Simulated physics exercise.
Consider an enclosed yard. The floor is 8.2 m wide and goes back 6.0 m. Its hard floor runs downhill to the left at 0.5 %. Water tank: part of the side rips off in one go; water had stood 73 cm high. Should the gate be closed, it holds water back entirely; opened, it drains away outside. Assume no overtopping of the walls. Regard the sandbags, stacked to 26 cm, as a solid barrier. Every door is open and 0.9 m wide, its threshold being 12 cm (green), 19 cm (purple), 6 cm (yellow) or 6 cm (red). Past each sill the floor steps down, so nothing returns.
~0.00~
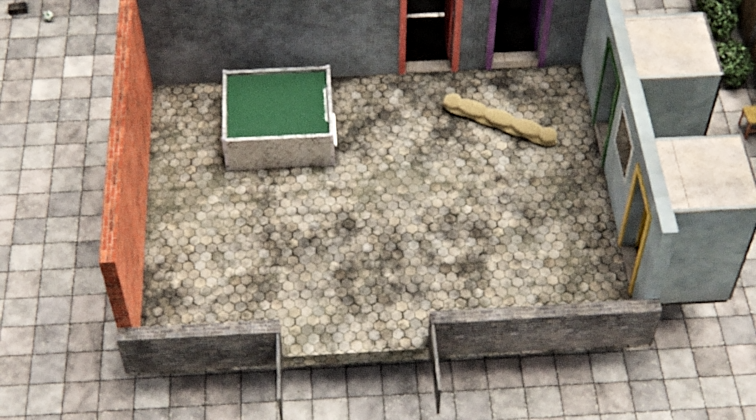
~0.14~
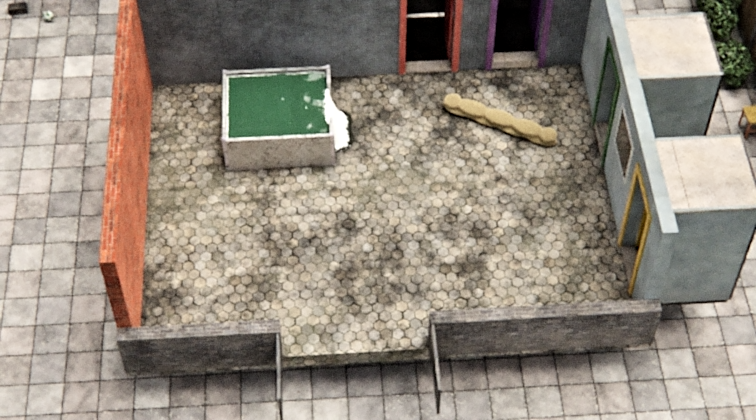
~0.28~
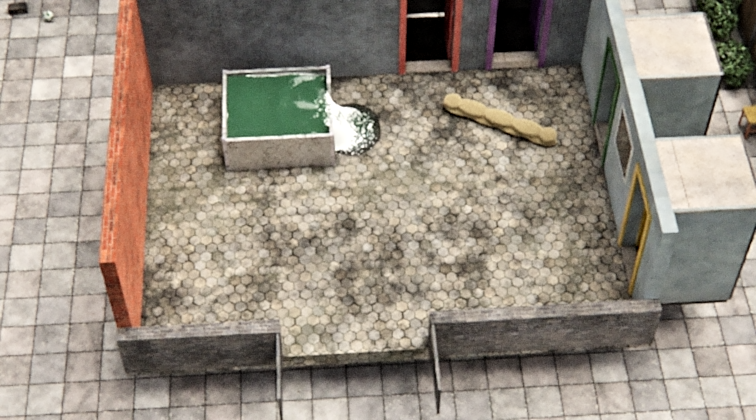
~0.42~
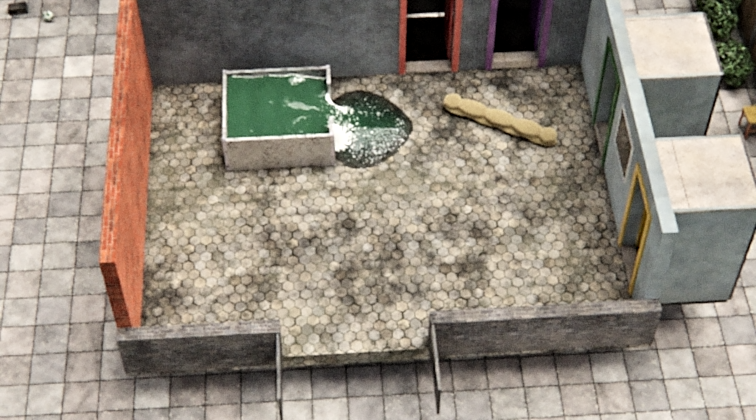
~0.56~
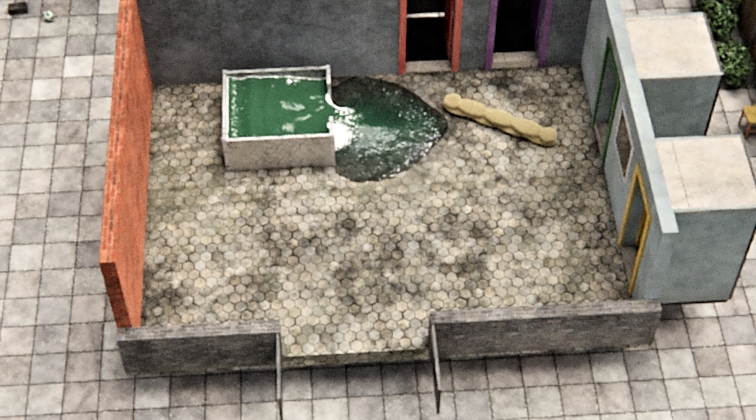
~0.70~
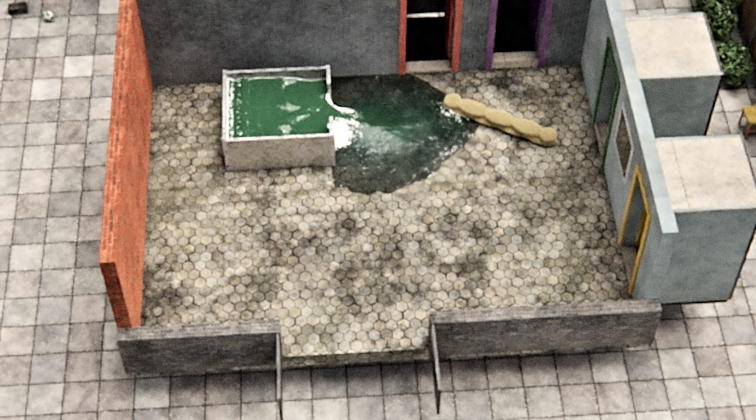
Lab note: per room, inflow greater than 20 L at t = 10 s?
Green door no; purple door no; yellow door yes; red door yes.
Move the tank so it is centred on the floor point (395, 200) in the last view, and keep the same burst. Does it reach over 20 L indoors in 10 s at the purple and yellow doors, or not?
Against that limit: Purple not over, yellow over.
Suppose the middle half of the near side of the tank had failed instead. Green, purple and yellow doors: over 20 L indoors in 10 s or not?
Note: Green short of the mark, purple short of the mark, yellow short of the mark.
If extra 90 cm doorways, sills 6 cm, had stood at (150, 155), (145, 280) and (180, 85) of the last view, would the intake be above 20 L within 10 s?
So, in the order given, it's shy of the mark, then shy of the mark, then shy of the mark.
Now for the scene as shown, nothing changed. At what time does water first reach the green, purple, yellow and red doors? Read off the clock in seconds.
Green: 2.2 s; purple: 1.3 s; yellow: 2.4 s; red: 0.8 s.
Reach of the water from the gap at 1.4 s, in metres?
It comes to some 4.4 metres.
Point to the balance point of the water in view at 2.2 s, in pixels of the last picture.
It lies at roughly (363, 133) in pixels.
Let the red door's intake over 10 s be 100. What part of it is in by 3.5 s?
65 per cent, roughly.
After 1.4 s water covers 20 % of the floor and is deepest (40 cm) near (335, 128); green door not reached, purple door 8 cm at the sill, 0 L in, yellow door not reached, red door 15 cm at the sill, 3 L in.
After 2.2 s water covers 35 % of the floor and is deepest (29 cm) near (335, 128); green door 3 cm at the sill, 0 L in, purple door 10 cm at the sill, 0 L in, yellow door not reached, red door 12 cm at the sill, 26 L in.
After 3.5 s water covers 45 % of the floor and is deepest (28 cm) near (630, 324); green door 14 cm at the sill, 2 L in, purple door 6 cm at the sill, 0 L in, yellow door 10 cm at the sill, 4 L in, red door 11 cm at the sill, 47 L in.
After 6.0 s water covers 55 % of the floor and is deepest (17 cm) near (597, 326); green door 11 cm at the sill, 5 L in, purple door 4 cm at the sill, 0 L in, yellow door 10 cm at the sill, 21 L in, red door 8 cm at the sill, 69 L in.
After 10.0 s water covers 85 % of the floor and is deepest (9 cm) near (520, 321); green door 5 cm at the sill, 6 L in, purple door 6 cm at the sill, 0 L in, yellow door 7 cm at the sill, 52 L in, red door 7 cm at the sill, 73 L in.
